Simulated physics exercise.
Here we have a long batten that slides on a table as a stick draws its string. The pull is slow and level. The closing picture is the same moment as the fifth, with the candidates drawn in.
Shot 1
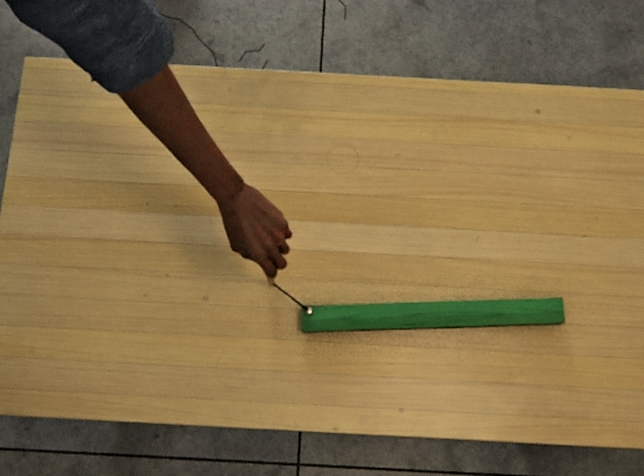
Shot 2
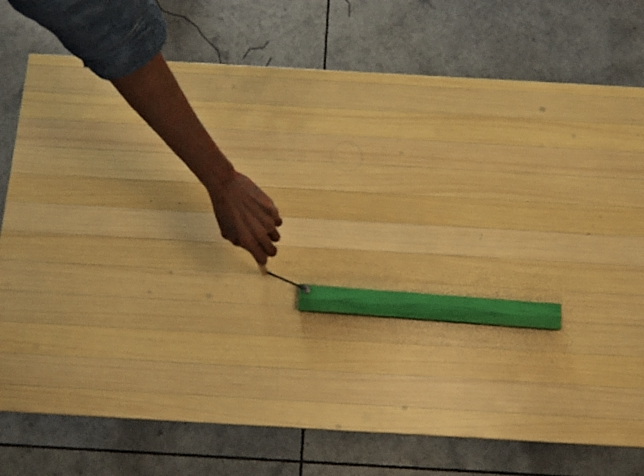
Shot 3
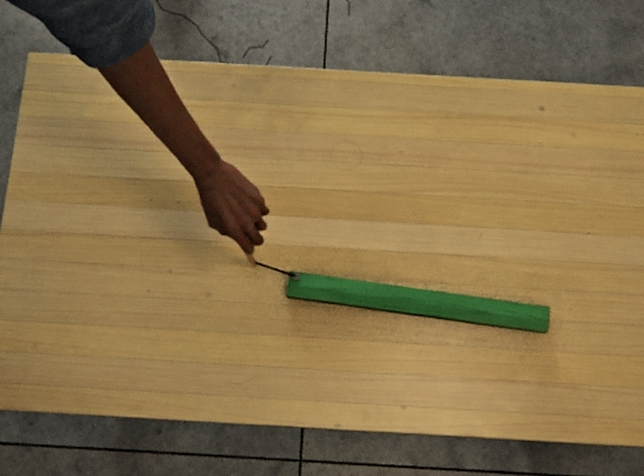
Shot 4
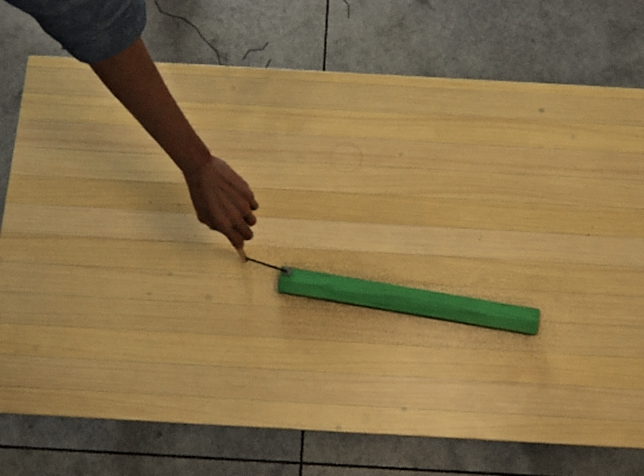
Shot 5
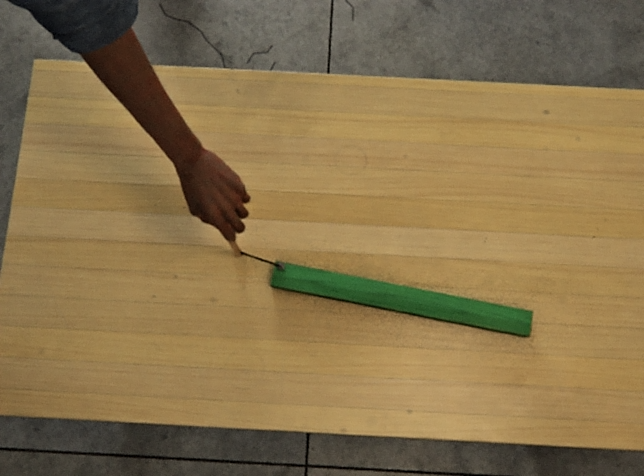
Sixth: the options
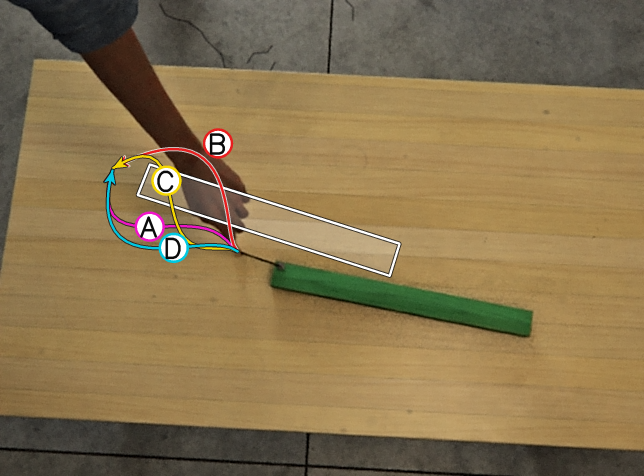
An arm in a blue-grey sleeve reaches in from the upper left over a pale wooden table on a grey tiled floor, seen from above. Its hand holds a small stick with a dark string tied to the left end of a long green batten lying right of centre. The hand draws slowly leftward and slightly up, and the batten first swings its left end upward, then slides left at a slant.
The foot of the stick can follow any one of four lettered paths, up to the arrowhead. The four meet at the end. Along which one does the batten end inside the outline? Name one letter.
Path B puts it in the outline.
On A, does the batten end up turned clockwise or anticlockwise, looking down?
Clockwise.
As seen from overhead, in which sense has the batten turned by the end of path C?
It turns clockwise.
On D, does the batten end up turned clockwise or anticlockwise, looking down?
On that path, clockwise.
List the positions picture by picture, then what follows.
Green batten (434, 314), in the first picture.
Green batten (430, 306), in the second picture.
Green batten (418, 301), in the third picture.
Green batten (409, 300), in the fourth picture.
Green batten (401, 298), in the fifth picture.
On the marked copy, A from (238, 252) via (150, 226) to (112, 171); B from (238, 252) via (210, 165) to (115, 167); C from (238, 252) via (172, 203) to (113, 168); D from (238, 252) via (141, 247) to (112, 171); the outline at (268, 219).
With B. Early on, foot of the stick (221, 185), middle of the batten (362, 271).
Further on, foot of the stick (171, 150), middle of the batten (310, 234).
At the end, foot of the stick (114, 169), middle of the batten (268, 221); it lies in the outline.
As for the rest, A leaves its middle at (253, 246); C leaves its middle at (262, 233); D leaves its middle at (250, 252).
